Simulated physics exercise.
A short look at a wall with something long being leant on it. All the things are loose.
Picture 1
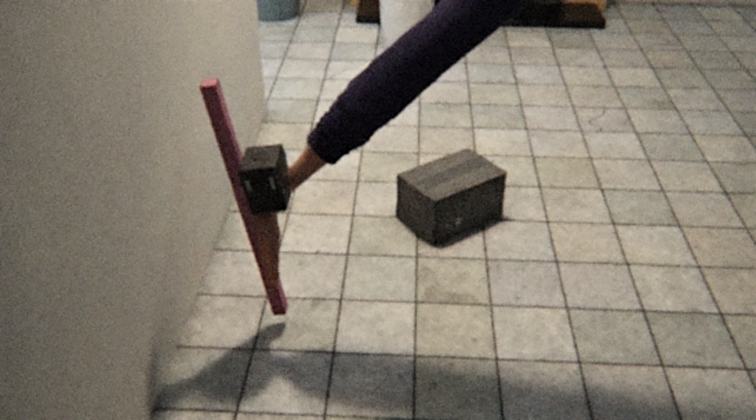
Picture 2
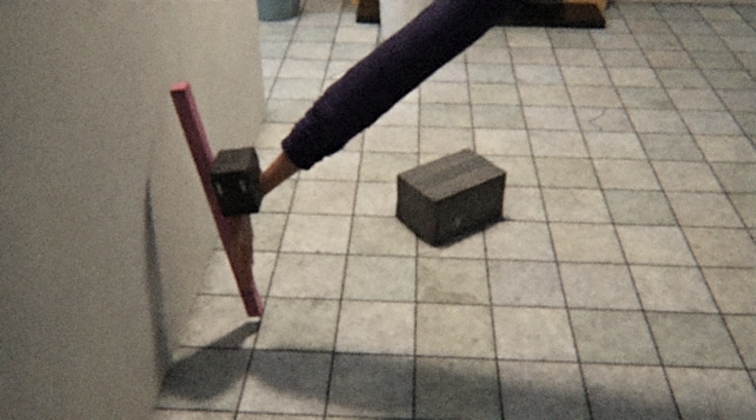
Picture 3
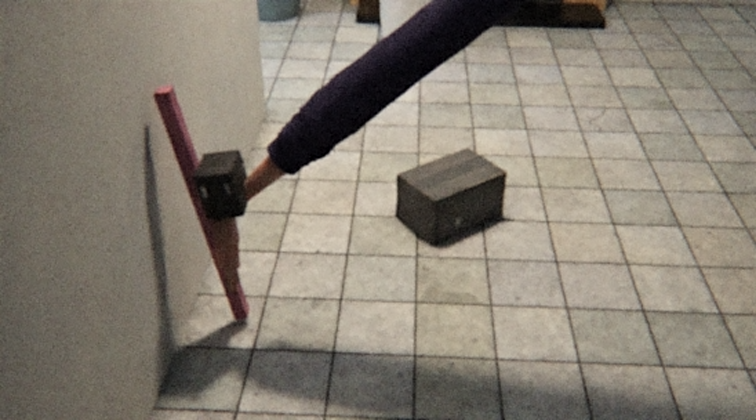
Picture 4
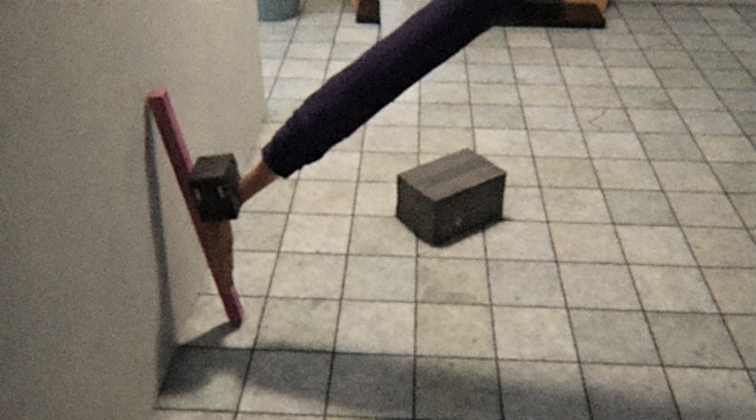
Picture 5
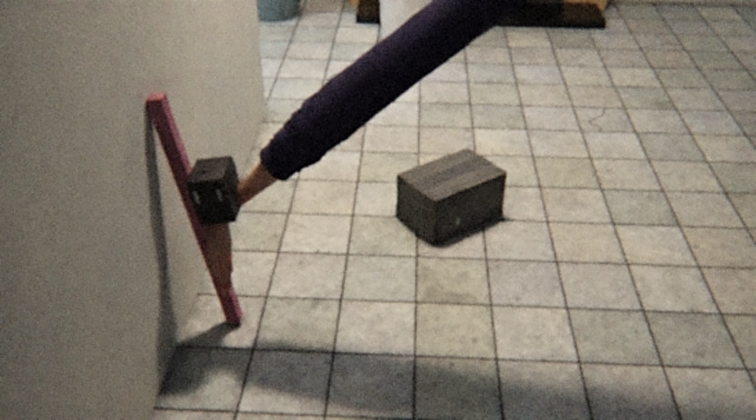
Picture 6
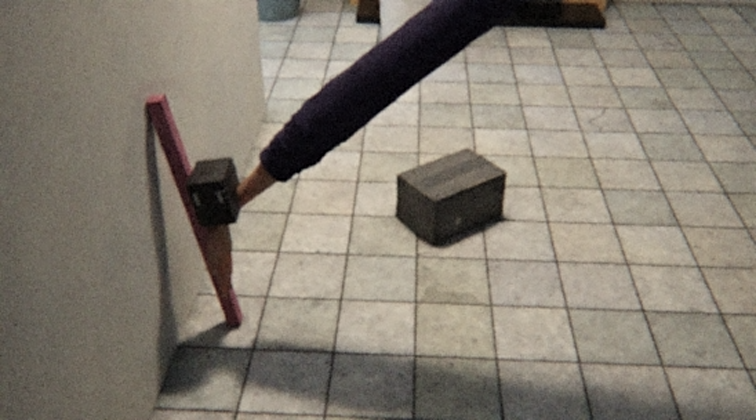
In this clip, a hand at the end of a dark purple sleeve moves a pink pole and a small dark block leftward until the pole leans on the wall, still held, while a grey box stays motionless on the tiled floor.
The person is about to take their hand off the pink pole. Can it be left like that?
The pole stays up.
Then, 0.40 s past the last view, nothing moves.
Then, 0.90 s past the last view, pink pole resting near (199, 220).
Finally, both still in place. Final places as the last picture's camera would see them, pink pole near (199, 220). The pole holds.
